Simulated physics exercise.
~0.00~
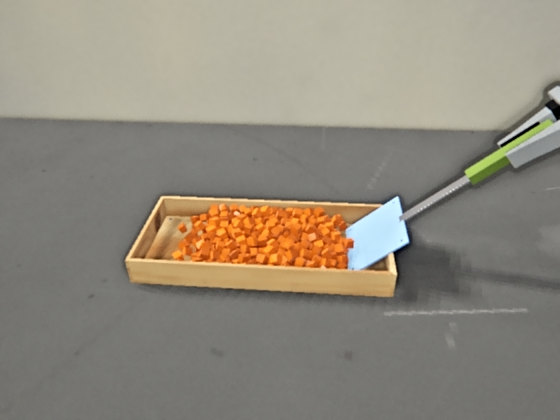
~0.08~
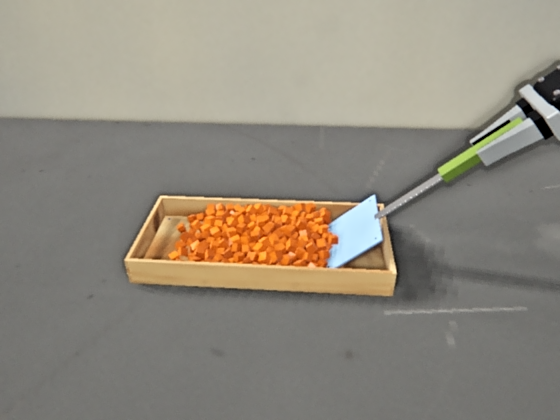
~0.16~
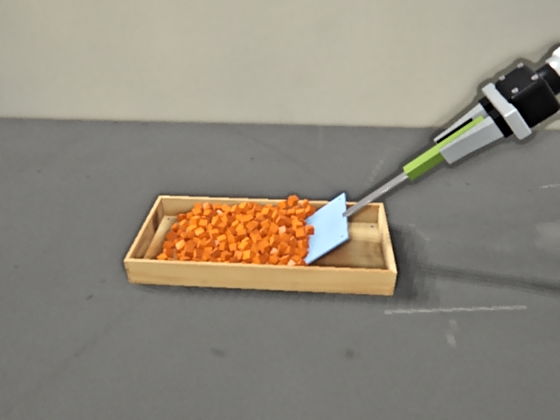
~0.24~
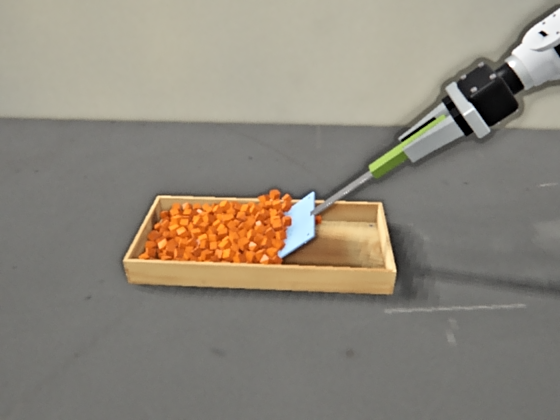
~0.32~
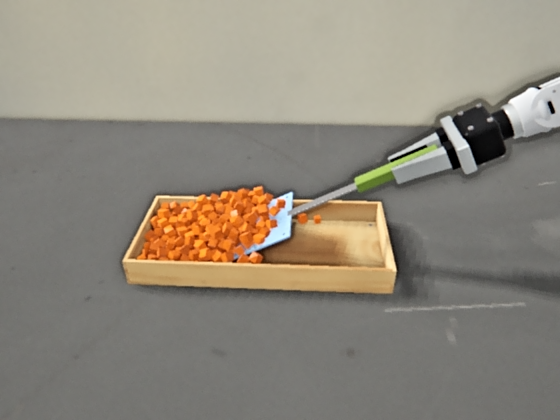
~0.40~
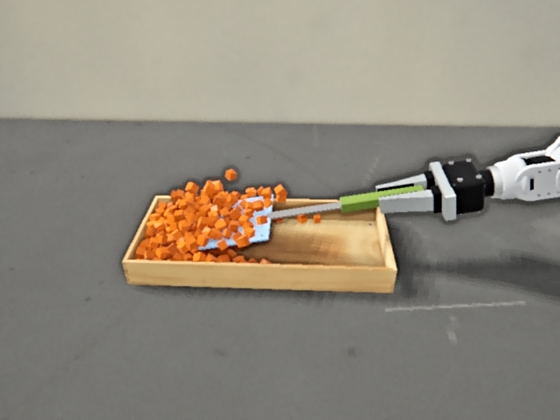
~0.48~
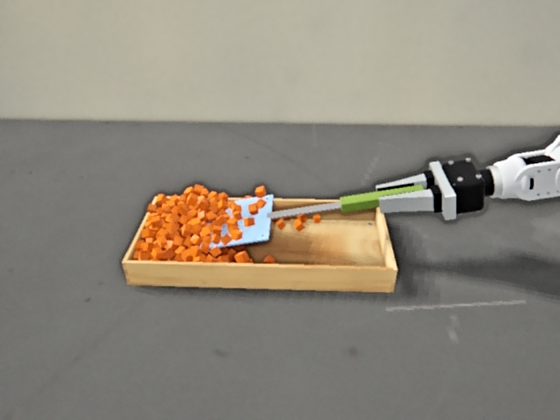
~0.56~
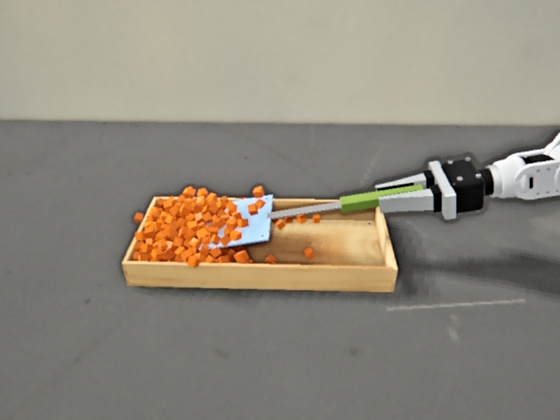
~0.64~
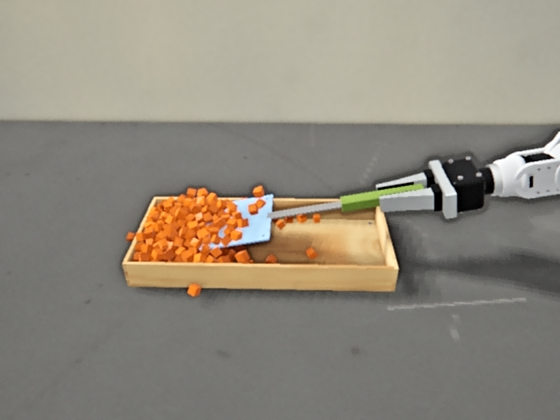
On a grey table top, a robot arm's spatula pushes orange cubes left, spilling a few.
